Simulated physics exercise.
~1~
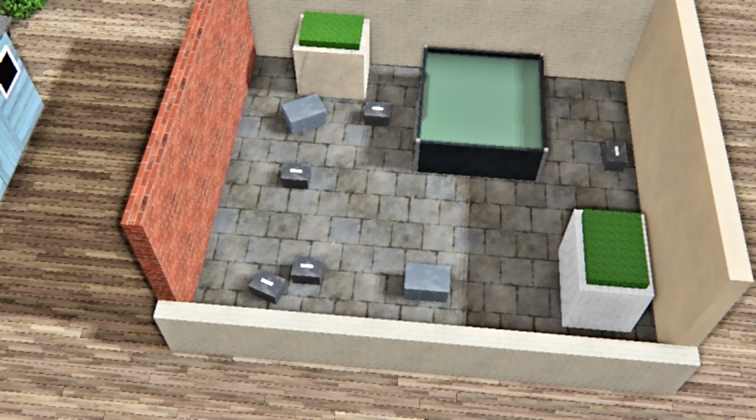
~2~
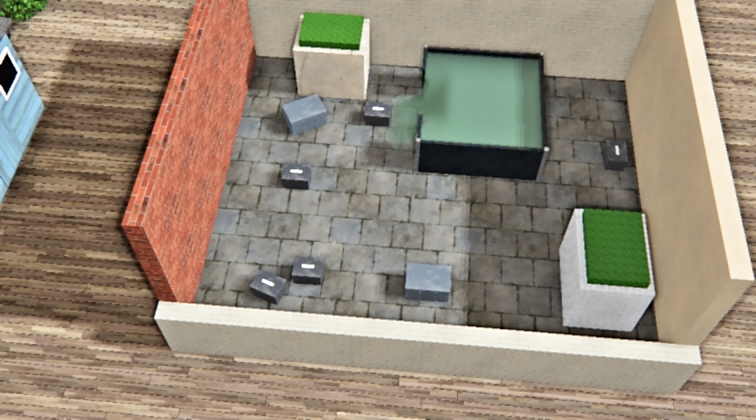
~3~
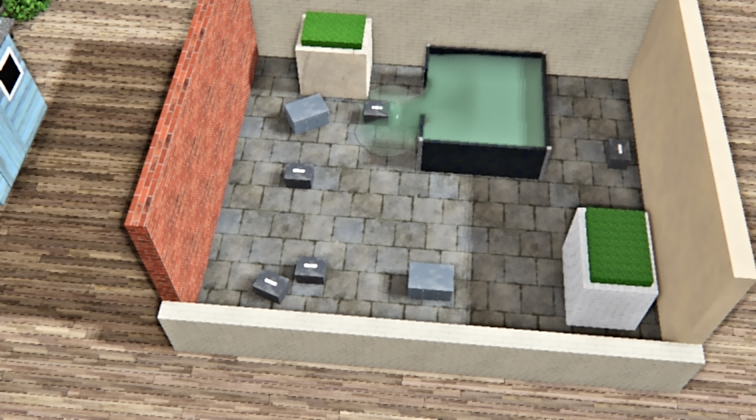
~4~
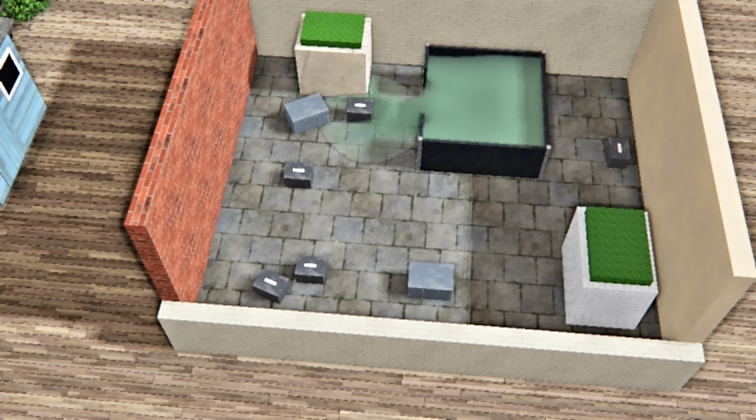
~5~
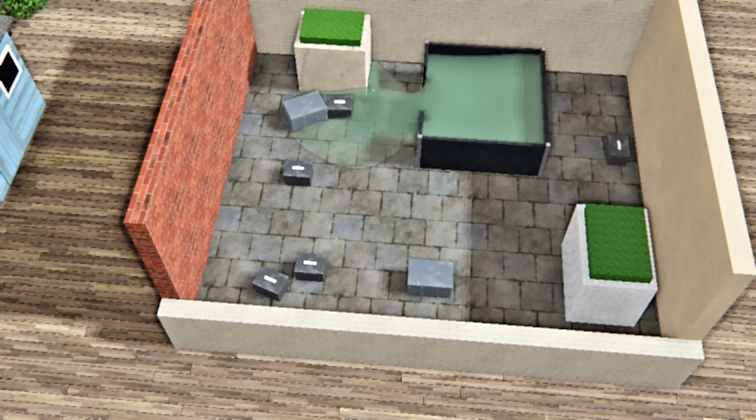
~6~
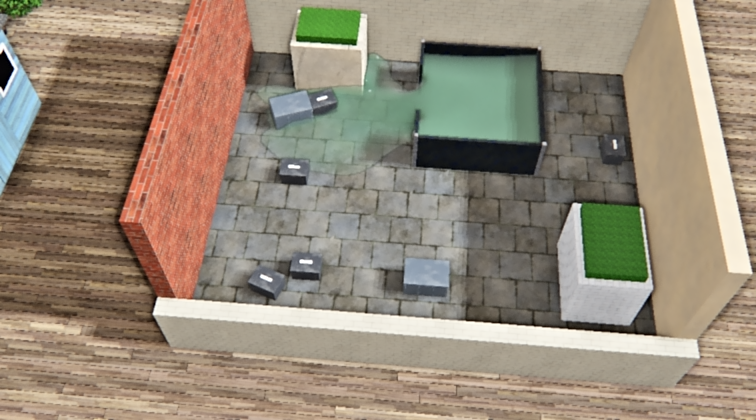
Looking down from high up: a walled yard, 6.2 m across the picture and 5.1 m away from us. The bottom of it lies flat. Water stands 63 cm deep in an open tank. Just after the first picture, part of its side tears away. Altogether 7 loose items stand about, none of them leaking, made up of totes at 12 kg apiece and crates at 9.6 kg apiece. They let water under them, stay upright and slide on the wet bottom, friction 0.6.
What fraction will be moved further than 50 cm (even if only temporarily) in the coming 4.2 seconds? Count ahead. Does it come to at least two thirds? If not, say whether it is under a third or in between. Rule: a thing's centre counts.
Yes, two thirds or more.
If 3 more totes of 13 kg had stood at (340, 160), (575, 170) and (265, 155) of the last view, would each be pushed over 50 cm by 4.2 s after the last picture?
Order as listed: Beyond half a metre / inside half a metre / beyond half a metre.
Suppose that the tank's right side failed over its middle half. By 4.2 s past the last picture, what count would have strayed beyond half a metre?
Result: 2 of them.
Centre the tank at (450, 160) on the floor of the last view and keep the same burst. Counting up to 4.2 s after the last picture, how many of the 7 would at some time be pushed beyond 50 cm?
3.
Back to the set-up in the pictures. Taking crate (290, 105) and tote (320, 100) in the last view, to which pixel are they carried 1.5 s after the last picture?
Estimated pixels: (255, 89) and (256, 54).
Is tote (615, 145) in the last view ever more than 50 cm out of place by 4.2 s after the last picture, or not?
Well, that one comes out inside the limit.
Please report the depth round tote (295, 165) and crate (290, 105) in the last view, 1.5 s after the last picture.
Depths: Near 10 cm, then near 24 cm.
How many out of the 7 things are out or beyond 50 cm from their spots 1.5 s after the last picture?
Count: 3.
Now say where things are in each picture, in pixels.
The first frame shows a tote at (378, 109), on the bottom; a crate at (304, 108) rests on the ground; water covers 3.5 m2; 0 of 7 have shifted.
The second frame shows a tote at (378, 109) rests on the ground; a crate at (304, 108) rests on the ground; water covers 4.1 m2; 0 of 7 have shifted.
The third frame shows a tote at (377, 108), on the bottom, 5 cm from its start; a crate at (307, 108), on the bottom; 4.7 m2 under water; 1 of 7 have shifted.
The fourth frame shows a tote at (360, 106), on the bottom, 31 cm from its start; a crate at (306, 107) rests on the ground; 5.5 m2 under water; 1 of 7 have shifted.
The fifth frame shows a tote at (339, 102), on the bottom, 64 cm from its start; a crate at (305, 105) rests on the ground; water covers 6.2 m2; 1 of 7 have shifted.
The sixth frame shows a tote at (322, 99) rests on the ground, 86 cm from its start; a crate at (291, 104) rests on the ground, 17 cm from its start; 7.1 m2 under water; 2 of 7 have shifted.
Then, 0.4 s after the last picture 2 of 7 are over 50 cm from their spots; 0 afloat.
Then, 1.5 s after the last picture 3 of 7 are over 50 cm from their spots; 2 afloat.
Then, 2.8 s after the last picture 3 of 7 are over 50 cm from their spots; 3 afloat.
Then, 4.2 s after the last picture 5 of 7 are over 50 cm from their spots, and 5 have been at some point; 3 afloat.
